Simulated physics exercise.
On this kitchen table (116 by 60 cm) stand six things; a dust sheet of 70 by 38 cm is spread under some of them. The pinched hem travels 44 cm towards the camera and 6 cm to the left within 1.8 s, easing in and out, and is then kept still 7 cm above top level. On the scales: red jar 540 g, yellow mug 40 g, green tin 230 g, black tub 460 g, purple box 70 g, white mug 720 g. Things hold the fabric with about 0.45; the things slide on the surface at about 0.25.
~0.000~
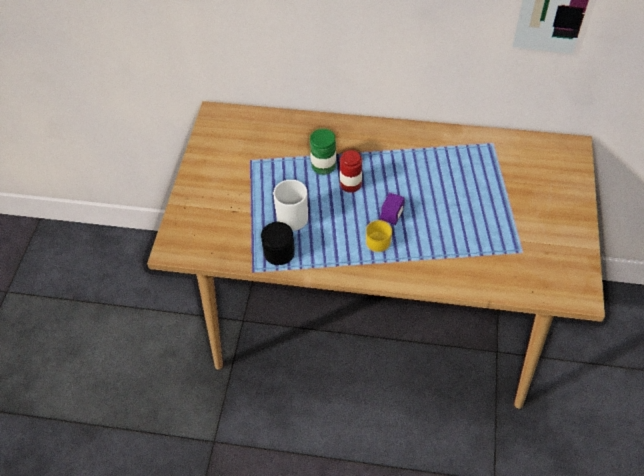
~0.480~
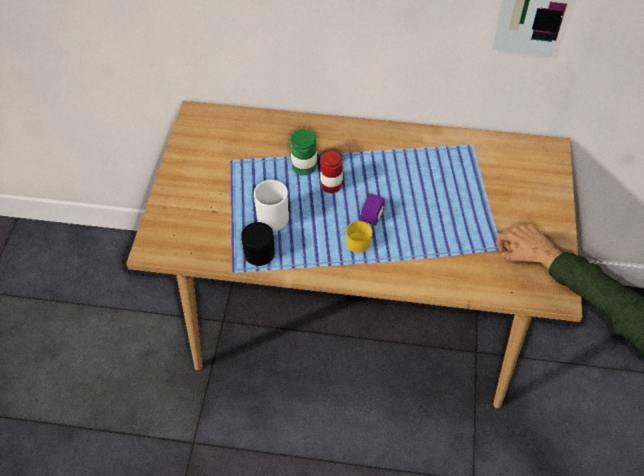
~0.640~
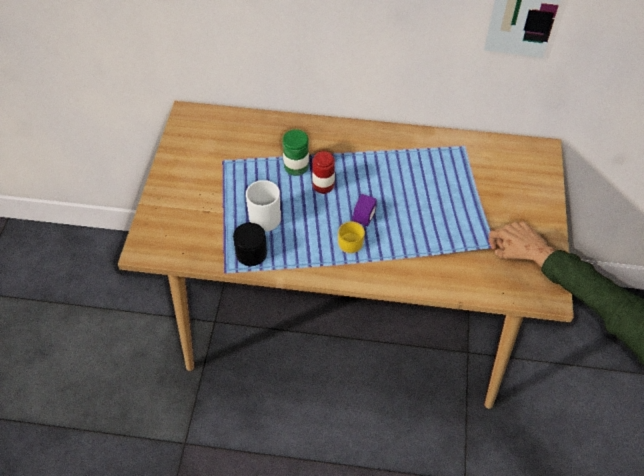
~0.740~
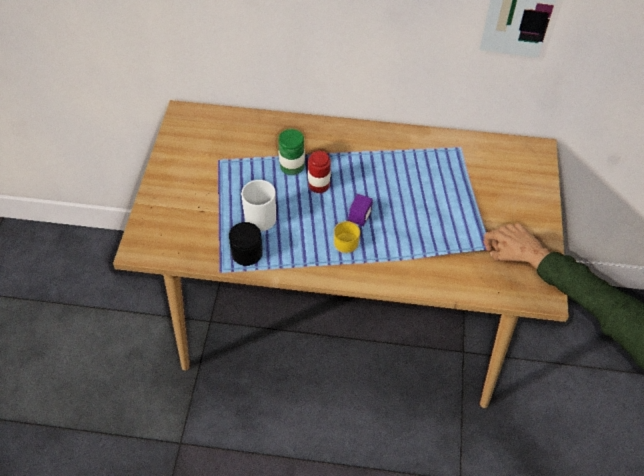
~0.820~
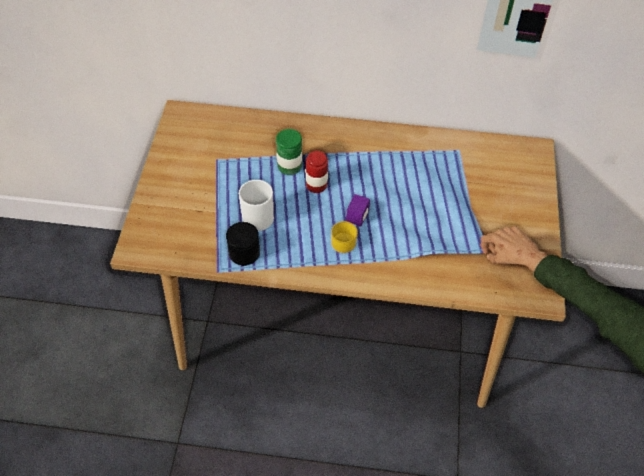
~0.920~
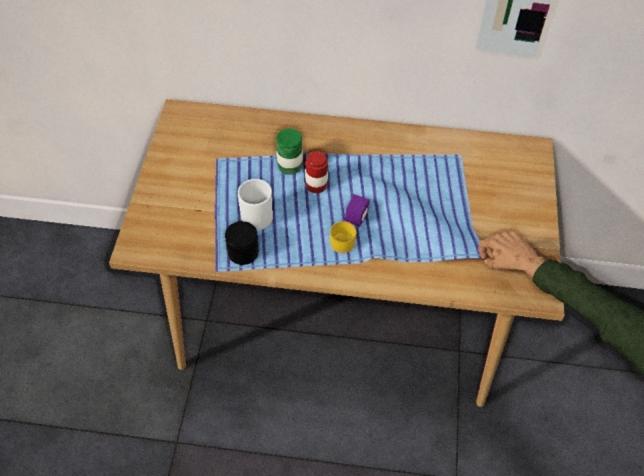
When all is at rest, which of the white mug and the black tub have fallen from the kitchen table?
The white mug stays on, the black tub stays on.
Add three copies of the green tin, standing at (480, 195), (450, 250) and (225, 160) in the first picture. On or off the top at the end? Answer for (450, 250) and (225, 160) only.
In that order: Falls off, stays on.
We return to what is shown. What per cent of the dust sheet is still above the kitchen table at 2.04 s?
Some 70 per cent of it.
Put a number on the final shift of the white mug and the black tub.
White mug 15 cm, black tub 6 cm.
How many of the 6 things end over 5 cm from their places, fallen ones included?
That makes 6.
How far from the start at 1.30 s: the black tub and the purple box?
About: Black tub 2 cm, purple box 6 cm.
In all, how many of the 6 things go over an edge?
That makes 0.
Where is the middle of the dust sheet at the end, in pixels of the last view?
Around (374, 282).
After 1.3 s, 100 % of the dust sheet is still over the top; black tub 1 cm off its start, purple box 7 cm off its start, red jar 6 cm off its start.
After 1.7 s, 85 % of the dust sheet is still over the top; white mug 4 cm off its start, black tub 1 cm off its start, purple box 16 cm off its start.
After 2.0 s, 70 % of the dust sheet is still over the top; white mug 10 cm off its start at (284, 209), black tub 3 cm off its start at (249, 240), purple box 23 cm off its start at (368, 276).
After 2.4 s, 60 % of the dust sheet is still over the top; white mug 13 cm off its start, black tub 5 cm off its start, green tin 28 cm off its start.
After 4.0 s, 60 % of the dust sheet is still over the top; white mug 13 cm off its start at (293, 217), black tub 5 cm off its start at (255, 246), green tin 29 cm off its start at (368, 194), red jar 27 cm off its start at (370, 230).
